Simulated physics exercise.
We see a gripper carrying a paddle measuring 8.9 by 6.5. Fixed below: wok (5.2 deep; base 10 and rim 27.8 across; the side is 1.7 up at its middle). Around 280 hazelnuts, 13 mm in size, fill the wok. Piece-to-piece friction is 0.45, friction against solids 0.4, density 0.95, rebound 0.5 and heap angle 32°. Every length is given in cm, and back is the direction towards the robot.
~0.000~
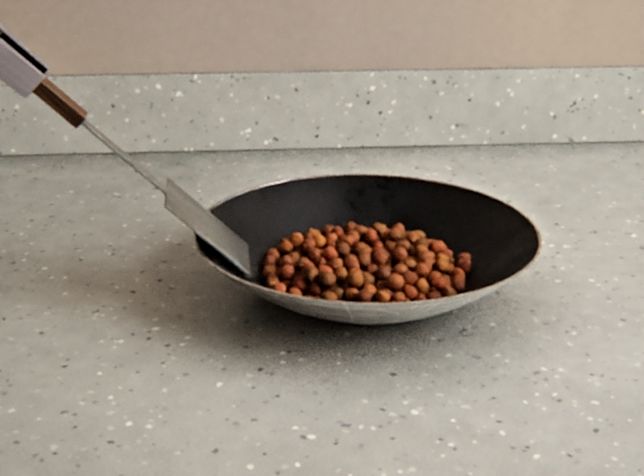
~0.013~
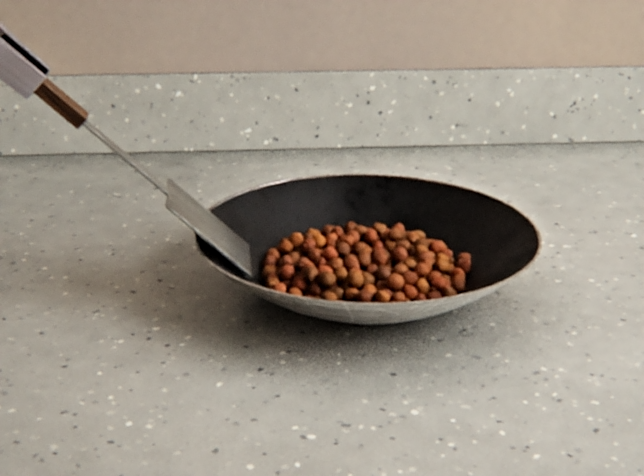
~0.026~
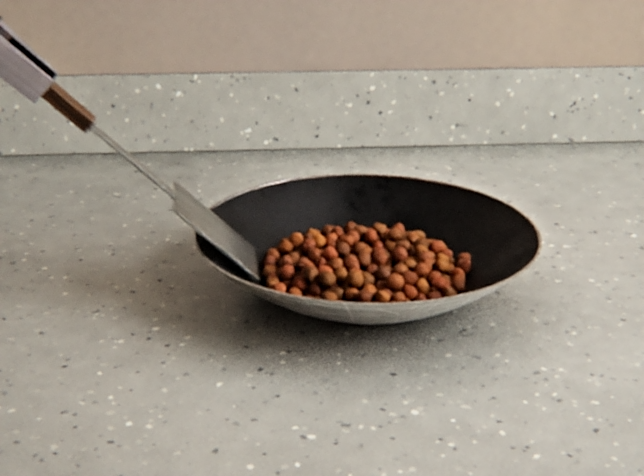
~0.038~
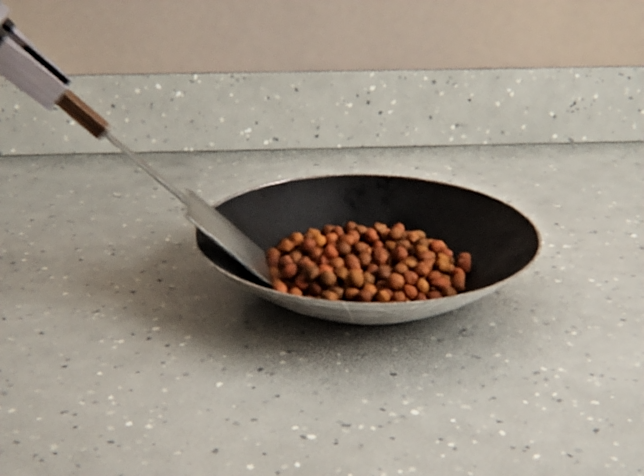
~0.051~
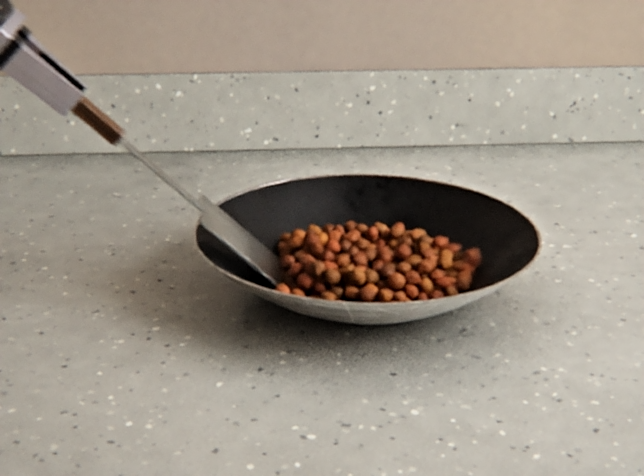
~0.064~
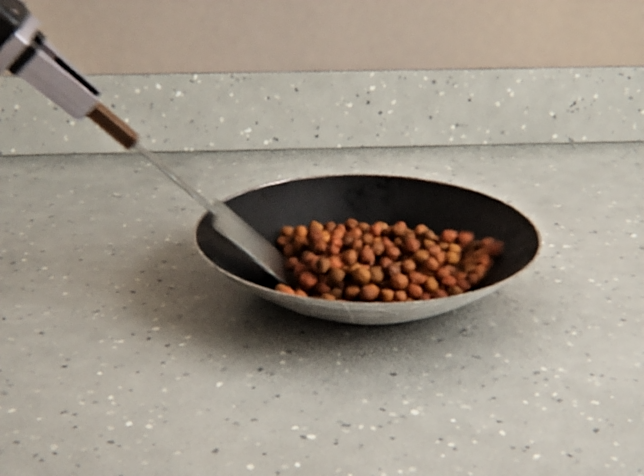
At the start, a gripper holds a slanted metal paddle inside the left edge of a dark wok heaped with hazelnuts on a speckled grey counter, barely moving. The paddle then slides a short way down and right into the pile, and the hazelnuts shift slightly towards the wok's right side.
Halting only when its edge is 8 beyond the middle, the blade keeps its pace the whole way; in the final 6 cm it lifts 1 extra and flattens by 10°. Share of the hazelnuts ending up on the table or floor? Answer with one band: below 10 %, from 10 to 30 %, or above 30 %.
From 10 to 30 %.
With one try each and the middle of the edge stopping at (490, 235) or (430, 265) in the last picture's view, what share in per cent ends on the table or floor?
Respectively some 40 and 5 percent end on the table or floor.
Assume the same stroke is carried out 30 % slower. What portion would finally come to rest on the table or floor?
Estimated share: Some 10 %.
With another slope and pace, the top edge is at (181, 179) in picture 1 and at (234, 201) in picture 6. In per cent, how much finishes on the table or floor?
25 per cent.
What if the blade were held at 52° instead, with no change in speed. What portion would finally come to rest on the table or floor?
20 %.
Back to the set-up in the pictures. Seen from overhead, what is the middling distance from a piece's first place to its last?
5 cm.
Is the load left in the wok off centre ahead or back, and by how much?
Ahead of centre, near 4.5 centimetres.
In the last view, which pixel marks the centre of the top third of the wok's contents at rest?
Around (479, 238).
After 0.12 s, sloping 44°, highest piece 8 above the table; 277 in the wok, 3 on the blade or in flight.
After 0.18 s, sloping 41°, highest piece 10 above the table; 269 in the wok, 11 on the blade or in flight.
After 0.40 s, sloping 34°, highest piece 6 above the table; 240 in the wok, 36 on the table or floor, 4 on the blade or in flight.
After 1.45 s, sloping 34°, highest piece 6 above the table; 240 in the wok, 40 on the table or floor.
In the end, 240 in the wok, 40 on the table or floor. That is 14 % on the table or floor.
